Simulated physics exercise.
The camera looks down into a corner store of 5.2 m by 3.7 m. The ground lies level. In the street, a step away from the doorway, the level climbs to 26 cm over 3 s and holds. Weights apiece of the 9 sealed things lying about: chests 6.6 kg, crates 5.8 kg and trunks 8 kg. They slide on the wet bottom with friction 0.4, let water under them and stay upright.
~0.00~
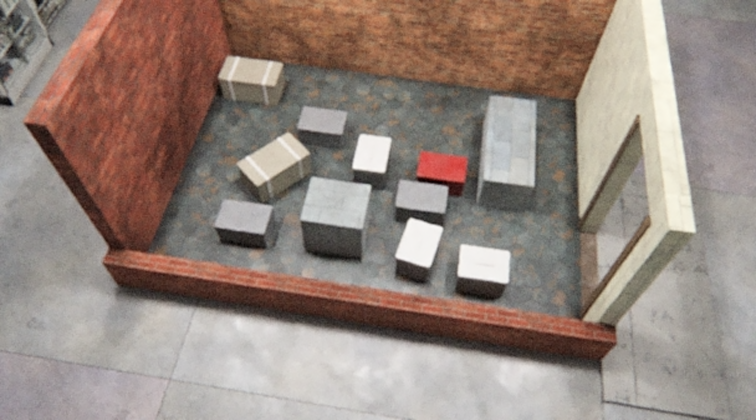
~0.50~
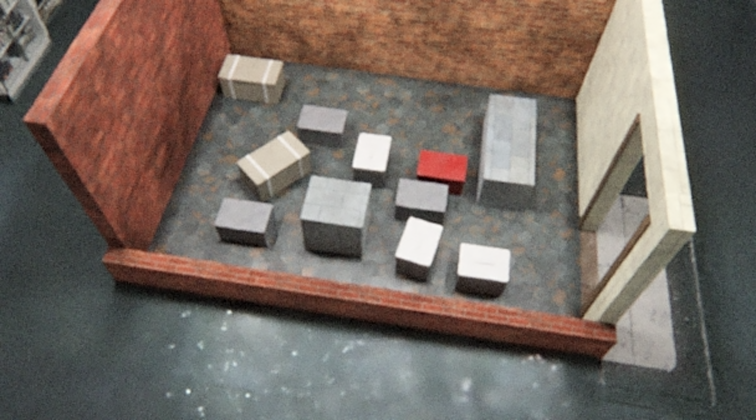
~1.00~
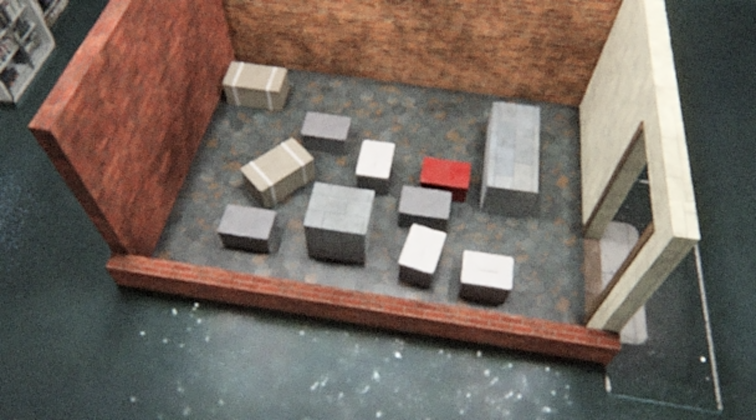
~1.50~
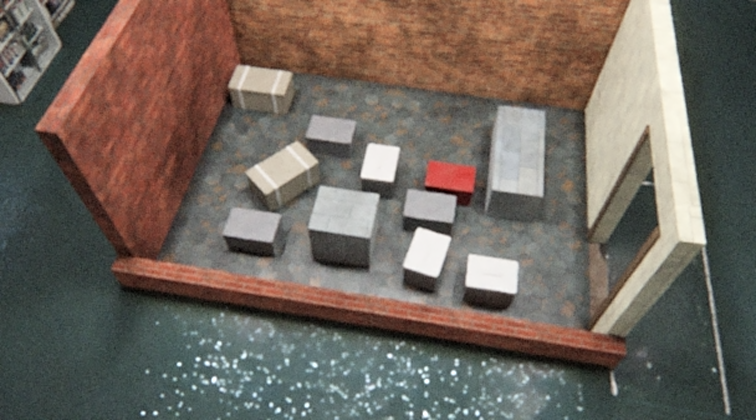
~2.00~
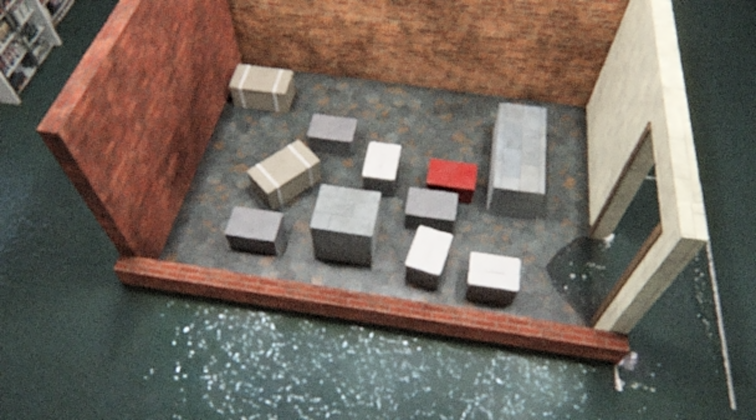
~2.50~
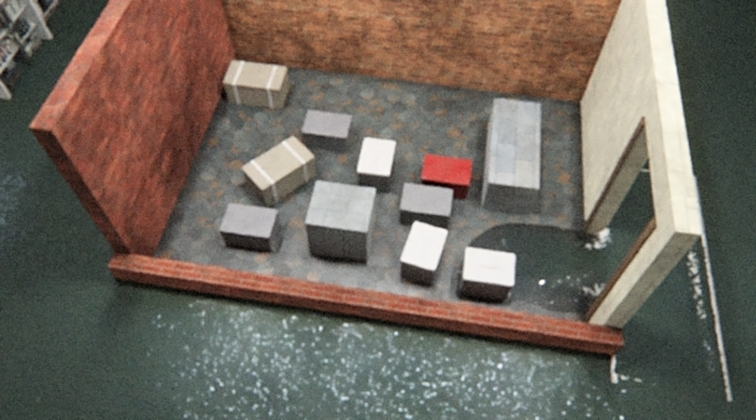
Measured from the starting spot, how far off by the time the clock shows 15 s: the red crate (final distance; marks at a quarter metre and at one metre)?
The red crate is nudged along.
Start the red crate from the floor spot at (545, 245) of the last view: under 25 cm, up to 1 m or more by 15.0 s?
It travels far.
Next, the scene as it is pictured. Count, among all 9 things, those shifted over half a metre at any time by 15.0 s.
9 of them.
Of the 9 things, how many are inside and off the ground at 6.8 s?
8 of them.
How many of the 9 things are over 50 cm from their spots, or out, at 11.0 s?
By then 6.
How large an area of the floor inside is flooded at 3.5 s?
Some 4.5 m2.
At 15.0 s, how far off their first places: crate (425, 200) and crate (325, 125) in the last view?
In that order: 200 cm, 300 cm.
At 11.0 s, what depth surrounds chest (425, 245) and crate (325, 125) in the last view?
About 14 and 14 cm.
After 3.5 s the red crate is near (447, 165), 0.1 m from its start, aground; 1 afloat.
After 6.8 s the red crate is near (449, 147), 0.4 m from its start, aground; 8 afloat.
After 11.0 s the red crate is near (442, 156), 0.2 m from its start, afloat; 9 afloat.
After 15.0 s the red crate is near (462, 130), 0.7 m from its start, afloat; 9 afloat.
